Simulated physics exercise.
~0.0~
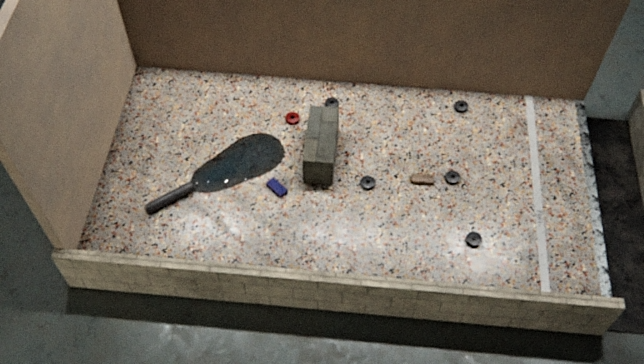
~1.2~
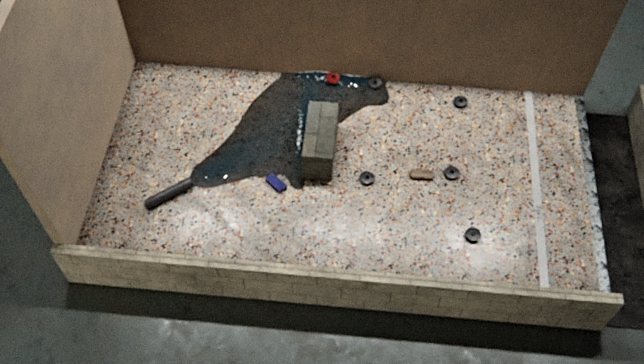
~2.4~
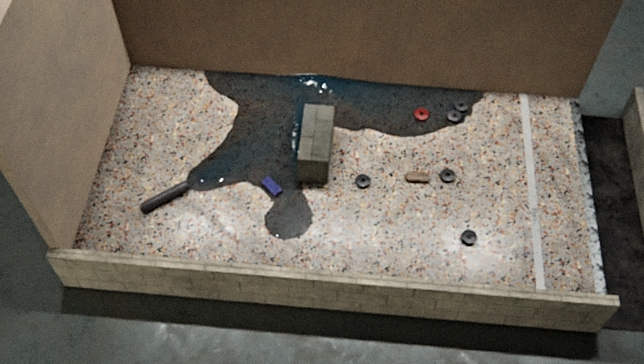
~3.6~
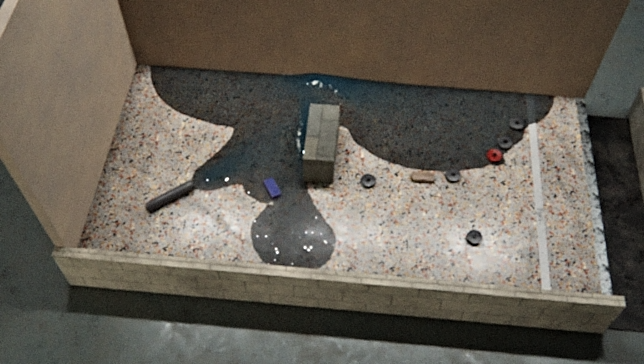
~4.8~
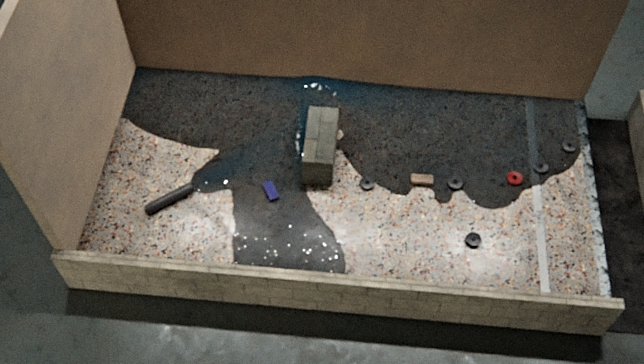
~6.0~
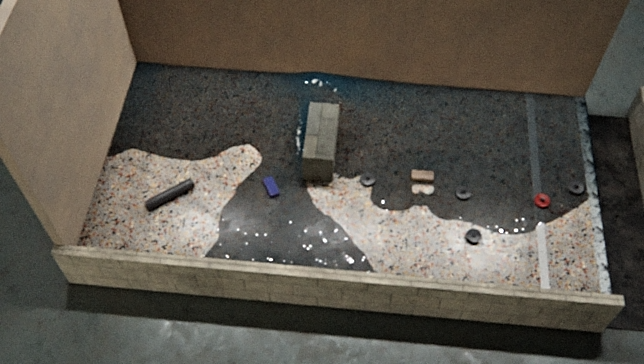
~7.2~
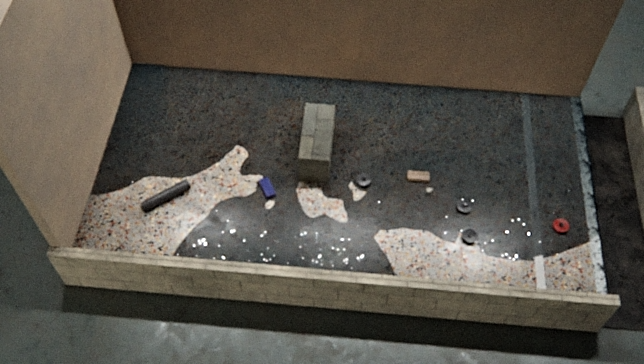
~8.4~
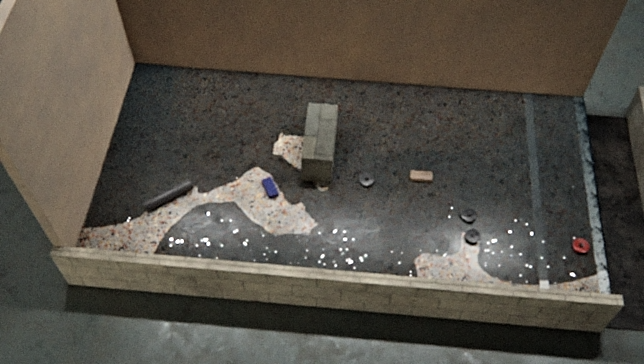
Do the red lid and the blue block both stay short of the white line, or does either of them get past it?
The red lid is carried past the white line by the water, while the blue block stays well short of it.
